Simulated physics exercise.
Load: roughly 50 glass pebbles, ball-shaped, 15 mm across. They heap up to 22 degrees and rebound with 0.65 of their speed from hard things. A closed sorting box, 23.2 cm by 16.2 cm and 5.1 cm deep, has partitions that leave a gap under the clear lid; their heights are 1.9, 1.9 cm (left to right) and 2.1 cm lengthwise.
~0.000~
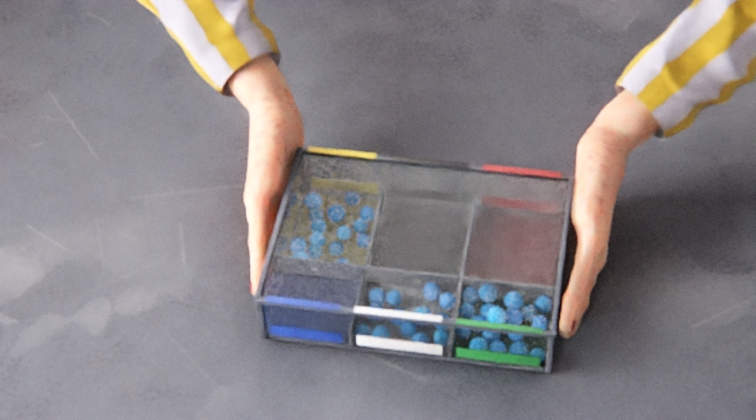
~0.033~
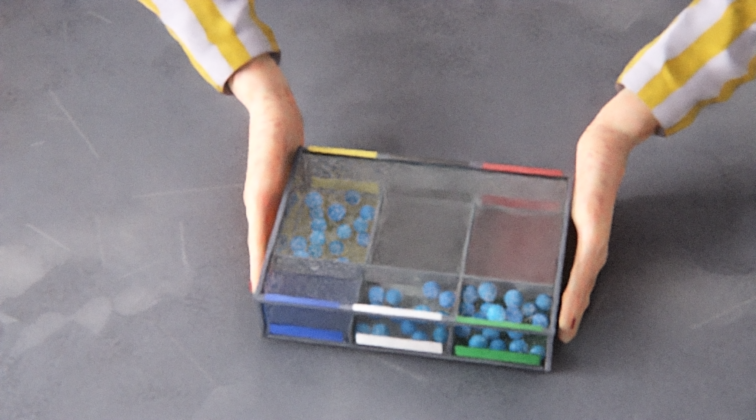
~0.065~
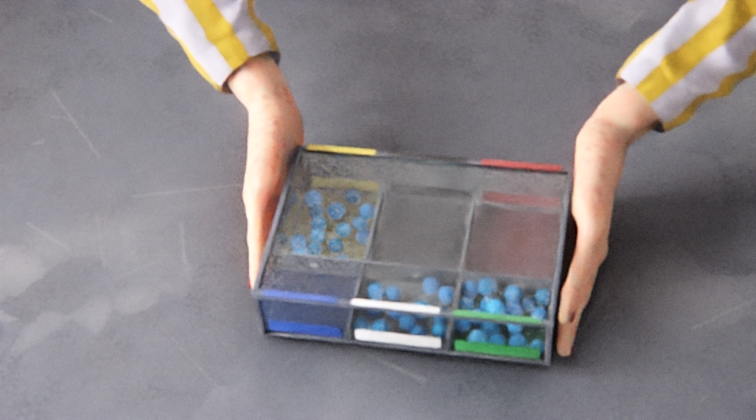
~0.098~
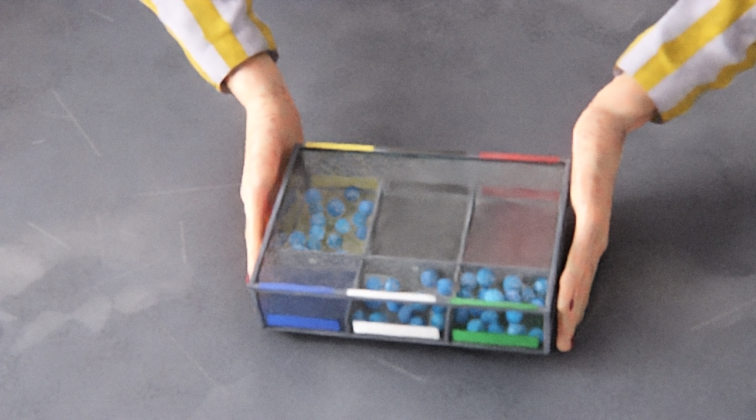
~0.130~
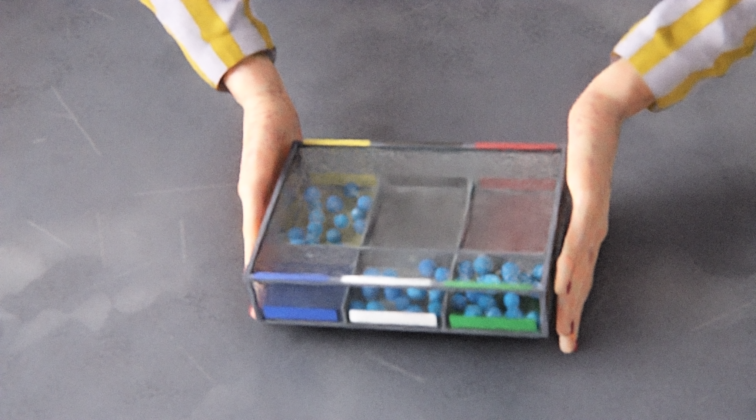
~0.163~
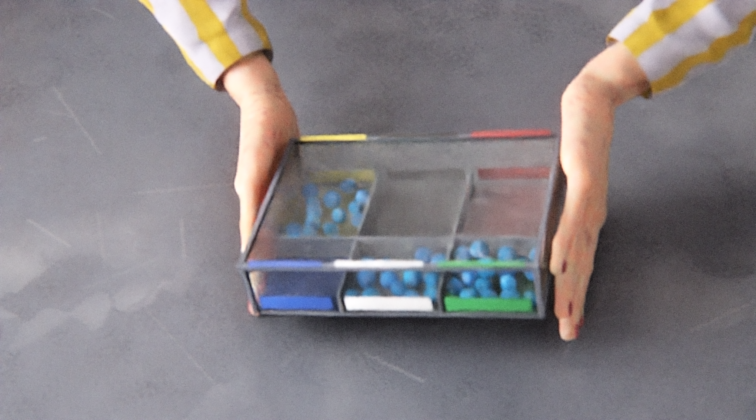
On a scratched grey surface, two hands in yellow-and-white striped sleeves hold a clear-lidded, divided box with small blue balls in its yellow, white and green sections. The hands tilt the box, slightly at first and then further, raising its front edge, while the balls stay in the same three sections.
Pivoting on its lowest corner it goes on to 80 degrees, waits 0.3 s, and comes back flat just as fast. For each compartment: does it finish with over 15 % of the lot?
Red: No, blue: No, green: No, yellow: Yes, white: No, black: No.
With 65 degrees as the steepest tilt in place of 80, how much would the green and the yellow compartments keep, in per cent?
Green 25, yellow 40.
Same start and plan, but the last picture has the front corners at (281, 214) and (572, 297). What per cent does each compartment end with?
Red 65, blue 0, green 15, yellow 5, white 5, black 10.
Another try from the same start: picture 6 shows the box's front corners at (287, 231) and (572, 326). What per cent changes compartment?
In that case some 55 per cent.
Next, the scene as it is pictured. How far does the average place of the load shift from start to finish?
Roughly 9.5 cm.
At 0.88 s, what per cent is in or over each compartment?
Red 0; blue 0; green 5; yellow 55; white 20; black 15.
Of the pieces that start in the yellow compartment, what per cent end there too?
Roughly 100 per cent.
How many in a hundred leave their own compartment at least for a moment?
Some 55 per cent.
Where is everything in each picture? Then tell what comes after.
In the first frame, box tilt 0 degrees, front corners at (260, 298) and (550, 332); green 40 %, yellow 35 %, white 30 %.
In the second frame, box tilt 1 degrees, front corners at (259, 296) and (550, 330).
In the third frame, box tilt 2 degrees, front corners at (257, 292) and (548, 322).
In the fourth frame, box tilt 5 degrees, front corners at (254, 285) and (545, 308), lowest corner left back.
In the fifth frame, box tilt 9 degrees, front corners at (249, 276) and (541, 289), lowest corner left back.
In the sixth frame, box tilt 14 degrees, front corners at (244, 265) and (534, 265), lowest corner left back; green 40 %, yellow 35 %, white 30 %. The box's pace is about 135 degrees a second.
After 0.88 s, tilt 80 degrees; green 5 %, yellow 55 %, white 20 %, black 15 %.
After 1.35 s, tilt 45 degrees; yellow 80 %, white 10 %, black 10 %.
After 1.90 s, tilt 0 degrees; yellow 80 %, white 10 %, black 10 %.
By 2.3 s all is still; red 0 %, blue 0 %, green 0 %, yellow 80 %, white 10 %, black 10 %.
